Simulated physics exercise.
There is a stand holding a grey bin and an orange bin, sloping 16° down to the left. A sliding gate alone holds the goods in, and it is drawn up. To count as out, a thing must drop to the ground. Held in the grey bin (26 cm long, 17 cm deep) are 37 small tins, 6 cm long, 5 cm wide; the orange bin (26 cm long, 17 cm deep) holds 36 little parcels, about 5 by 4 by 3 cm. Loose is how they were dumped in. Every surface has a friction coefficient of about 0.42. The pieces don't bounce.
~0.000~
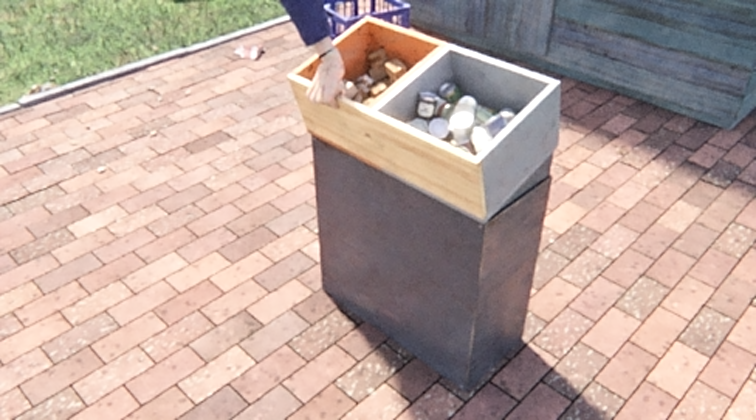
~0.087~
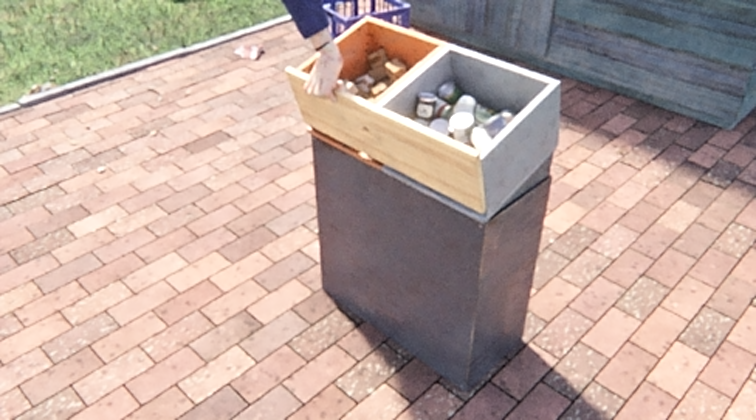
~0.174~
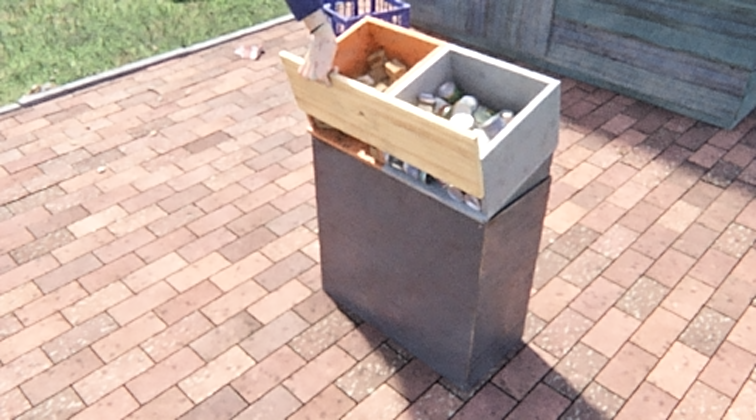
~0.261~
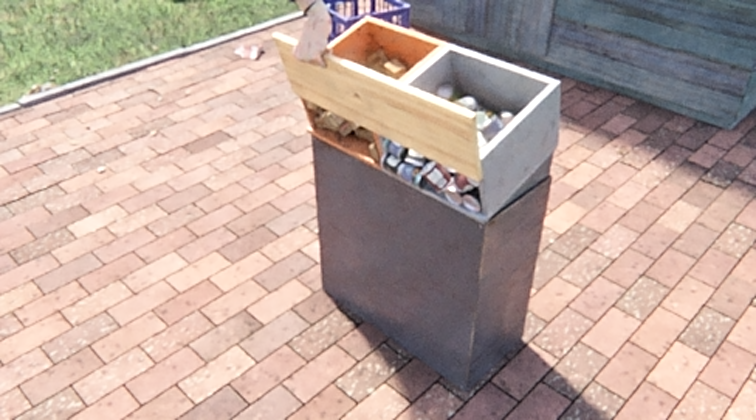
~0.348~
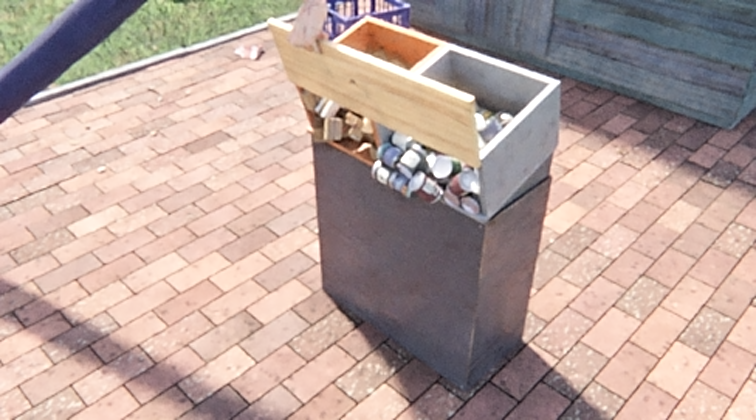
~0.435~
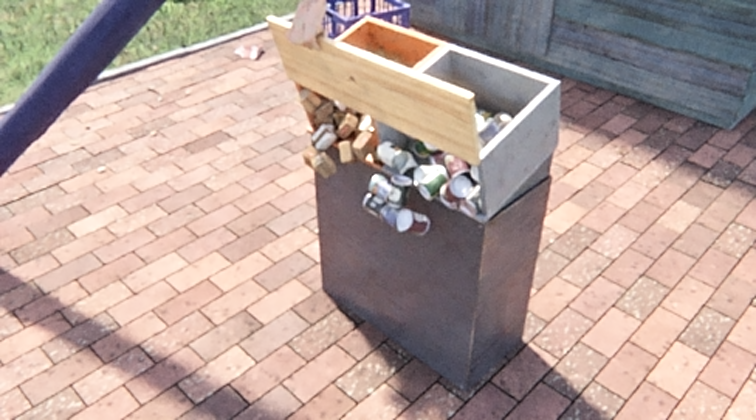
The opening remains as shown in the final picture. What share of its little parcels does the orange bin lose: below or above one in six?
It sheds over a sixth of them.
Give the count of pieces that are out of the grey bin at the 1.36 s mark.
Count for the grey bin: Roughly 18.
After 0.85 s, the grey bin is down by 12 of 37 and the orange bin is down by 6 of 36.
After 1.36 s, the grey bin is down by 18 of 37 and the orange bin is down by 11 of 36.
After 2.08 s, the grey bin is down by 21 of 37 and the orange bin is down by 11 of 36.
When it is over (at 3.00 s), the grey bin is down by 22 of 37 and the orange bin is down by 11 of 36. Asked share, 11 of 36, 31 per cent.
